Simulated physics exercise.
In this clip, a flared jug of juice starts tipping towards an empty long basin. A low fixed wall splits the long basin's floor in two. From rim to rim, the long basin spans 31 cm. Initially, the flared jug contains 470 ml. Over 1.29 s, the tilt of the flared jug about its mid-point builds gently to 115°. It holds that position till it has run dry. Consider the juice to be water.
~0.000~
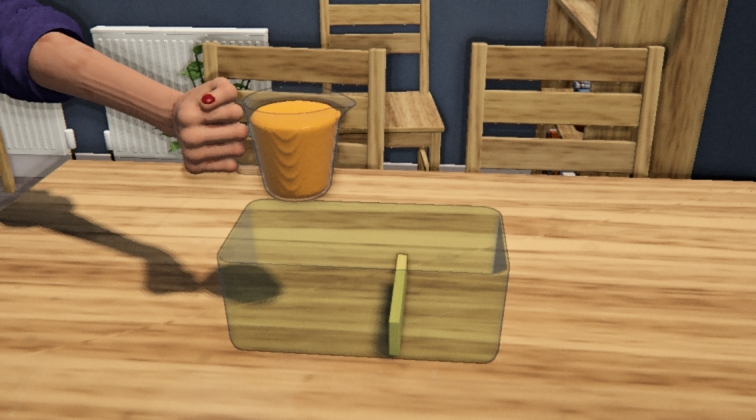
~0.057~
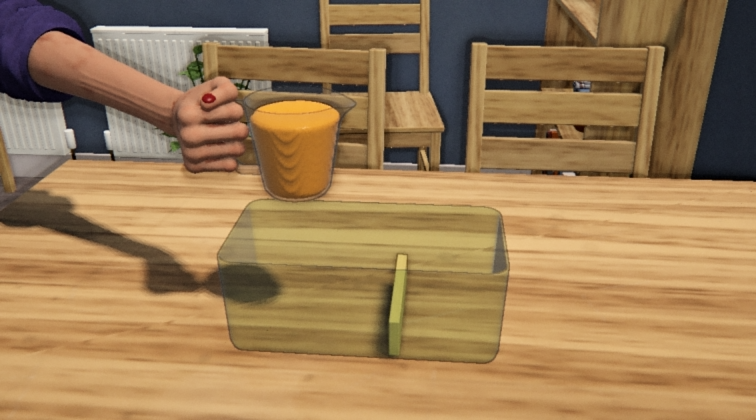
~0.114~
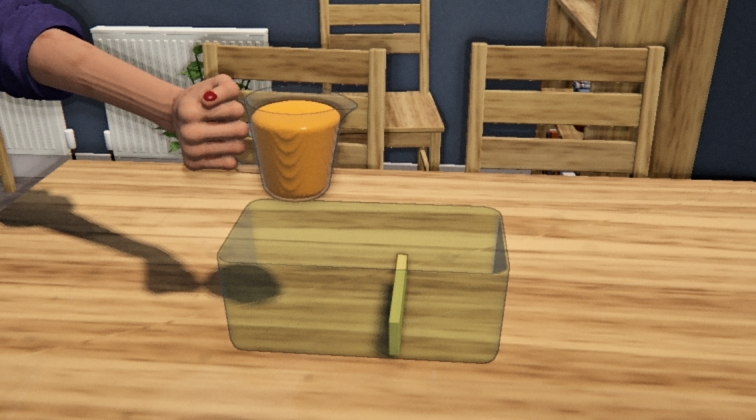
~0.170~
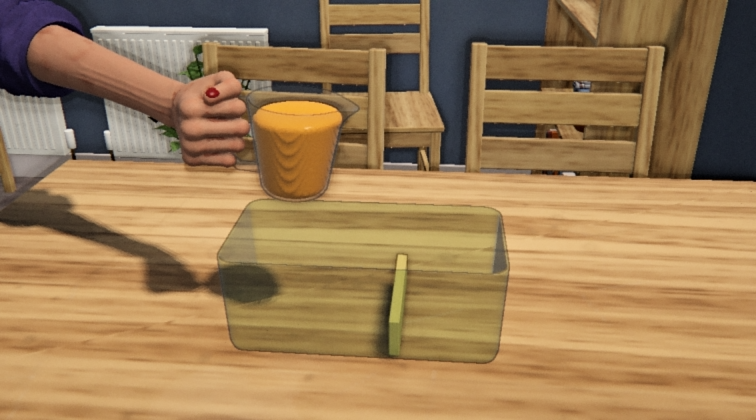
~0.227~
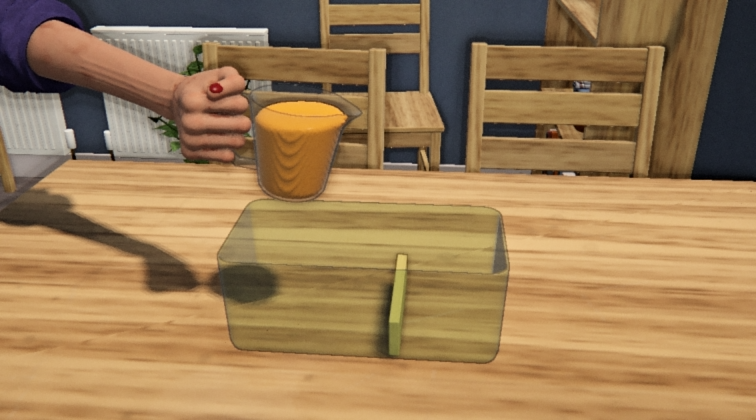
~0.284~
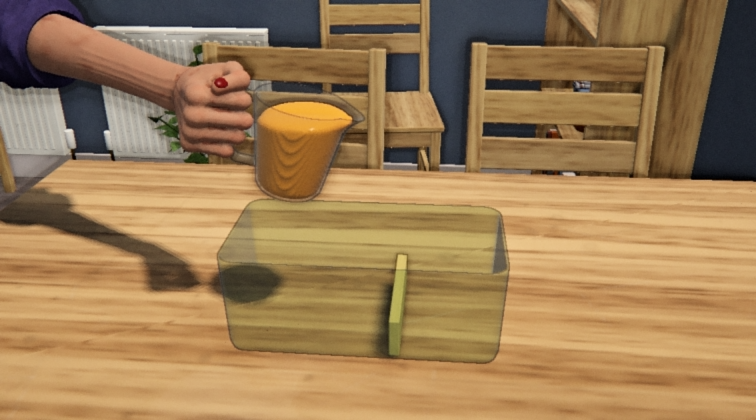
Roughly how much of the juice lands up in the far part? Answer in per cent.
Around 60 %.
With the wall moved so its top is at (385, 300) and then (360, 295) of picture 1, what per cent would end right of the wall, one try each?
Some 75 in a hundred, then some 95 in a hundred.
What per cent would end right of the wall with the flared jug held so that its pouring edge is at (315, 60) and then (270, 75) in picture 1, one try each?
About 15 %, then about 5 %.
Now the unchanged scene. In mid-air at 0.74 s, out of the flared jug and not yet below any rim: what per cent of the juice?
18 per cent.
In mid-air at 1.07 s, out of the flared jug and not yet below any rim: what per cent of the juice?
Near 6 percent.
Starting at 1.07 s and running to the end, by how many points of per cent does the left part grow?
I'd put it at some 12 percent.
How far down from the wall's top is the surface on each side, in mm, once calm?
I'd say some 40 mm on the left and some 30 mm on the right.
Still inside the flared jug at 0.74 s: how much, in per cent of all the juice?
About 66 per cent.
After 0.74 s the tilt is 70° and 66 per cent is still to pour, 1 is left of the wall and 15 right of it.
After 1.07 s the tilt is 107° and 8 per cent is still to pour, 27 is left of the wall and 59 right of it.
After 1.41 s the tilt is 115° and 0 per cent is still to pour, 40 is left of the wall and 60 right of it.
After 1.79 s the tilt is 115° and 0 per cent is still to pour, 40 is left of the wall and 60 right of it.
In the end 40 per cent lies left of the wall, 60 right of it and 0 outside.
